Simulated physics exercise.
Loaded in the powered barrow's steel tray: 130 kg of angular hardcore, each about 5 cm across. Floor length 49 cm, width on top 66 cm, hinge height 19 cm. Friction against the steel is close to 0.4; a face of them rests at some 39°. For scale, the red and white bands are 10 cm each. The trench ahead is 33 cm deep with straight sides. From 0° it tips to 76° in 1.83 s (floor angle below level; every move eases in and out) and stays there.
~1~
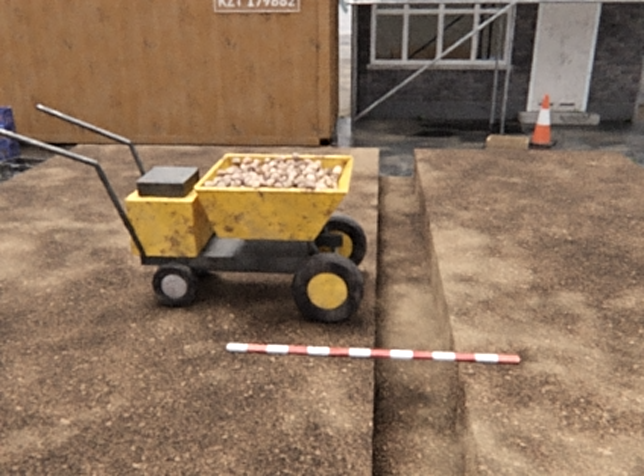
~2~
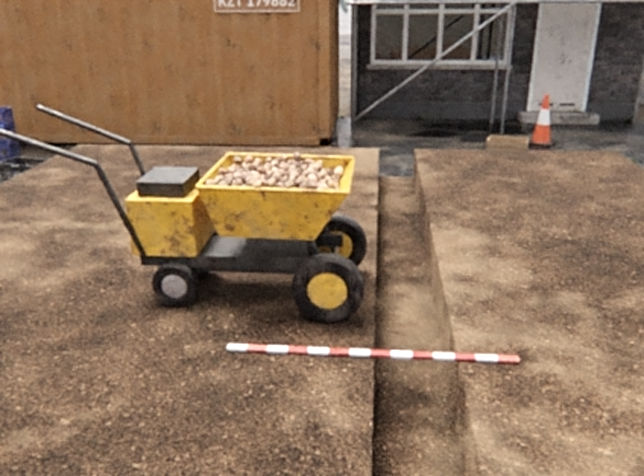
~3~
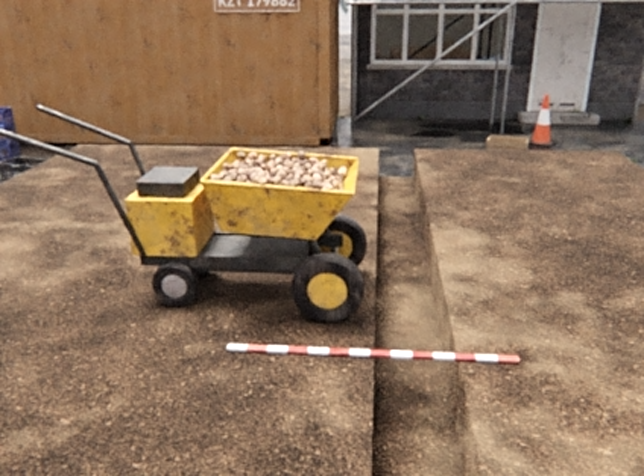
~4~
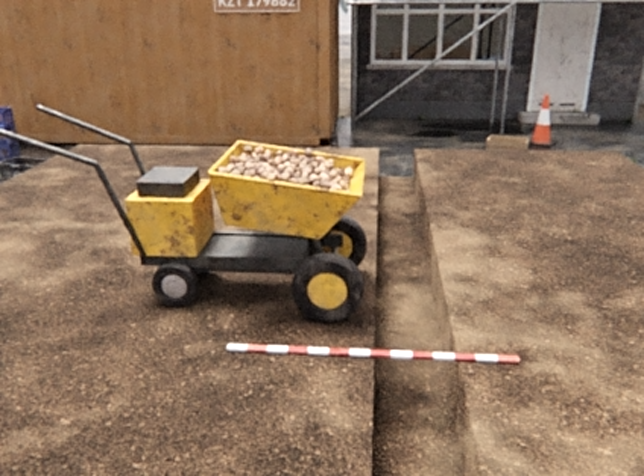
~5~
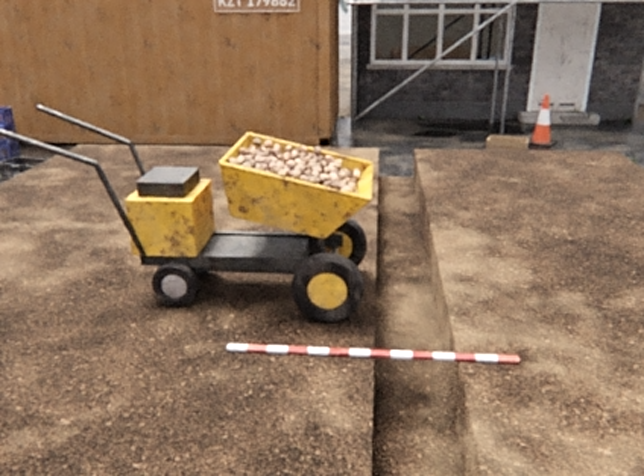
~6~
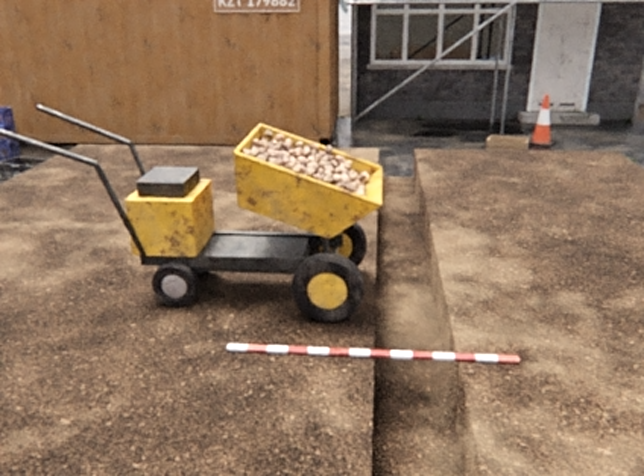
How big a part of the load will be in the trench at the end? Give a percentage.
About 51 per cent.
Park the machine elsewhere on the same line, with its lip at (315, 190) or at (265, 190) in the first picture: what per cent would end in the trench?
First some 85, then 80 per cent.
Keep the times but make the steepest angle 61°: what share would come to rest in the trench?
It would be near 15 per cent.
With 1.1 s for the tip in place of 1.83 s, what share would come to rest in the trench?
It would be near 45 per cent.
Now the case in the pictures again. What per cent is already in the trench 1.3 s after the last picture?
Some 10 per cent.
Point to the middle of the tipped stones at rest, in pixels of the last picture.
Around (437, 326).
Then, 0.8 s after the last picture the floor is at 64°, 99 % in the tray, 1 % in the trench; the foremost stones are at (442, 254).
Then, 1.3 s after the last picture the floor is at 76°, 64 % in the tray, 8 % in the trench, 28 % past the trench; the foremost stones are at (528, 291).
Then, 1.7 s after the last picture the floor is at 76°, 42 % in the tray, 18 % in the trench, 40 % past the trench; the foremost stones are at (570, 305).
Then, 3.6 s after the last picture the floor is at 76°, 11 % in the tray, 51 % in the trench, 37 % past the trench; the foremost stones are at (572, 305).
